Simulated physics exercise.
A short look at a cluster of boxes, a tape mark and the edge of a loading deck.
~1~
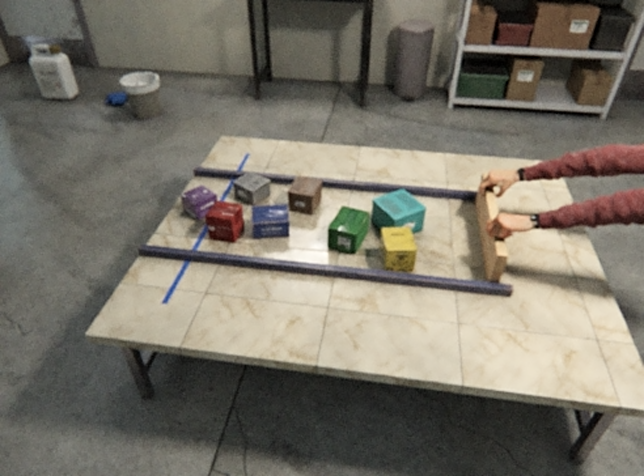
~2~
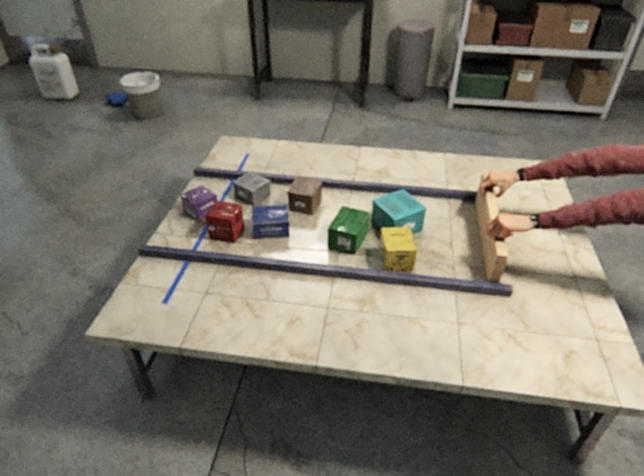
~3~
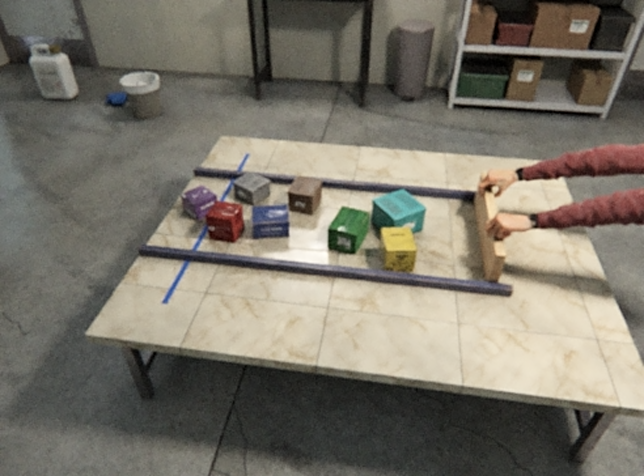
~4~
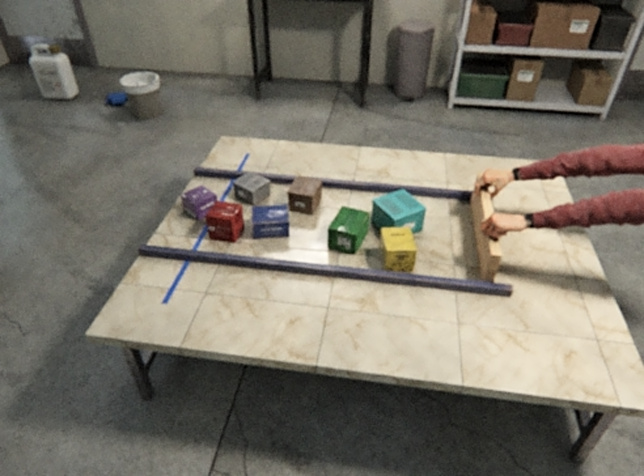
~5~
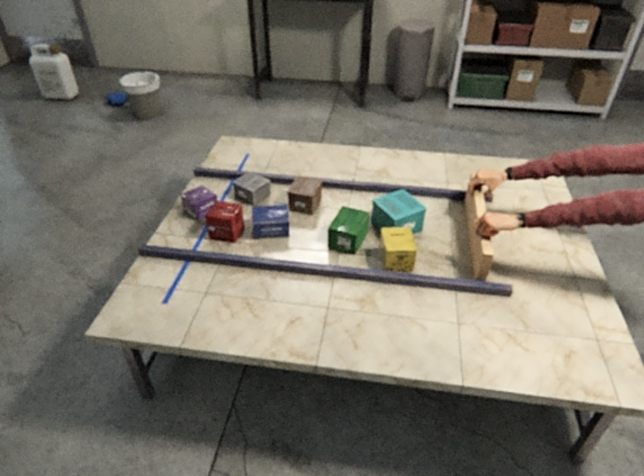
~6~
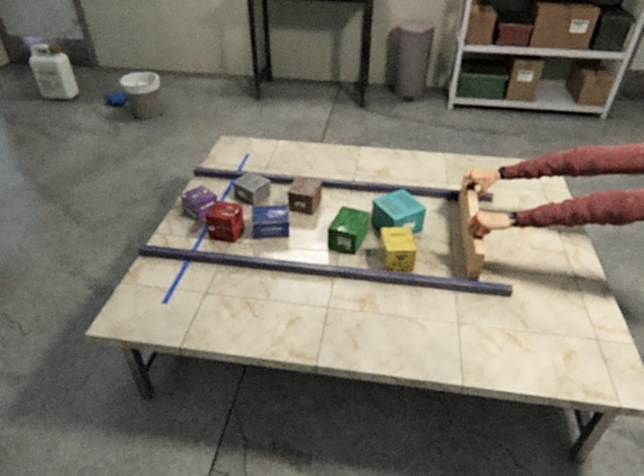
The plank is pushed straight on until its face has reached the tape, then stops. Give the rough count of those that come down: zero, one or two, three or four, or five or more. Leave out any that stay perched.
Outcome: The number that fall off is five or more.
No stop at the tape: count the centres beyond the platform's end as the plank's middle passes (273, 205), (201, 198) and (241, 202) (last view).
It would be 0, 6 and 2.
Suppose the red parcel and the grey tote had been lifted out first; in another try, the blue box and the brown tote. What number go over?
Fallen: 3, and 3 in the other try.
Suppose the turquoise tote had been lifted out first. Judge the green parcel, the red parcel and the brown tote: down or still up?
The green parcel holds on; the red parcel tumbles off; the brown tote does not fall.
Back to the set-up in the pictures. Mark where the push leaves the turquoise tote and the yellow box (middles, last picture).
About (203, 189), and the other about (184, 228).
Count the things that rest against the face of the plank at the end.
The number is 2.
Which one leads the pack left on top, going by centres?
It is the green parcel.
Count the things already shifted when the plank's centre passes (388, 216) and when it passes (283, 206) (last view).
The counts are 3 and 8.
A little later, none off yet; purple box at rest near (200, 202); red parcel at rest near (226, 222); grey tote at rest near (252, 189).
When it is over, the number that fall off is five or more; down, brown tote, blue box, grey tote, red parcel and purple box.
